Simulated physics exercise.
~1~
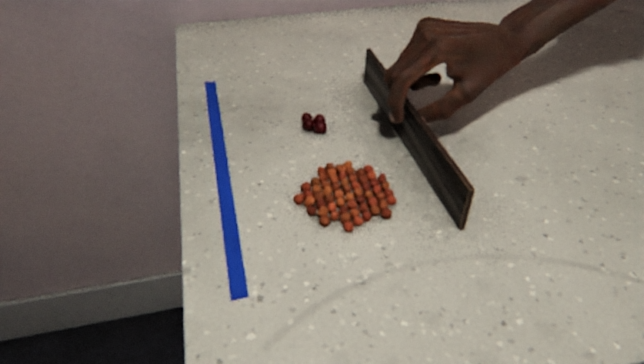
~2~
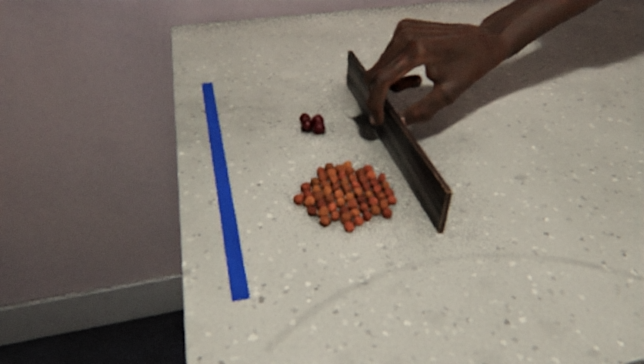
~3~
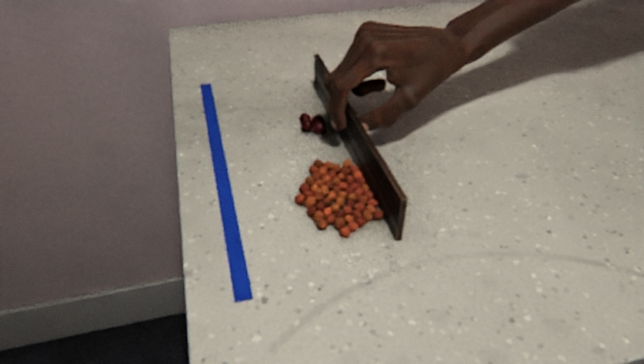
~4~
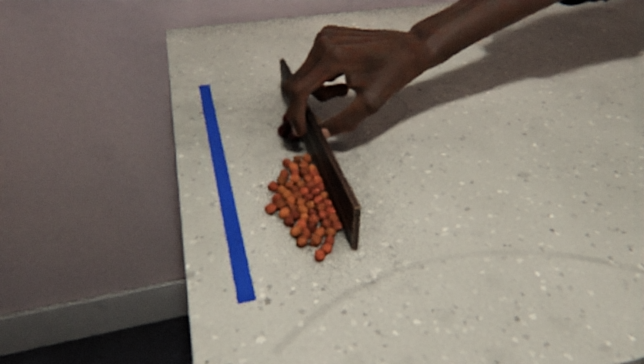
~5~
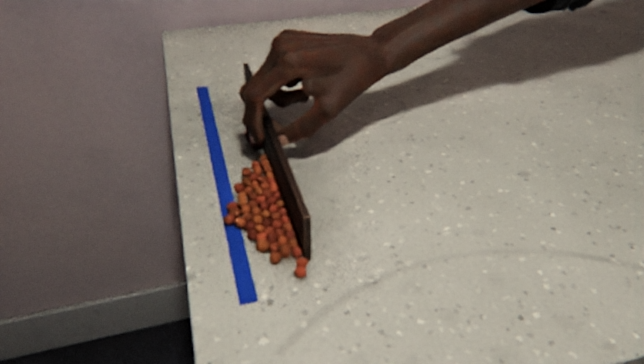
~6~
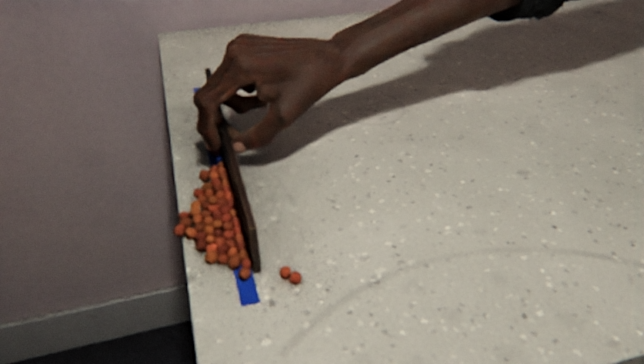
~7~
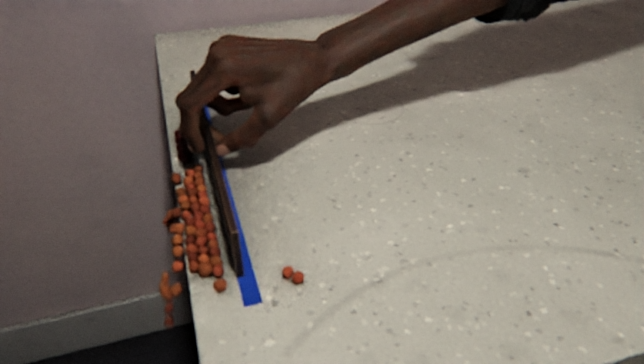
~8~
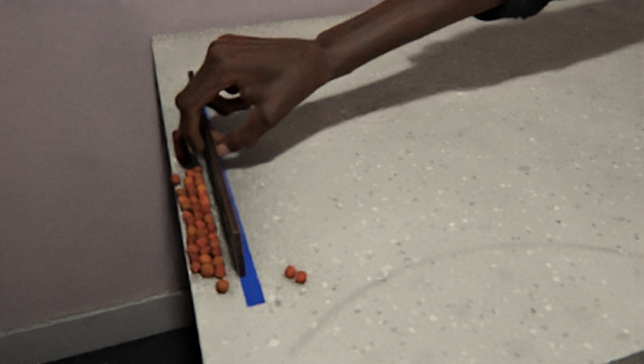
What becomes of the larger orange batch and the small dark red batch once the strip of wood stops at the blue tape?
Some of the orange beads drop over the table's edge while the rest stay on top. The small dark red batch remains up on the table.
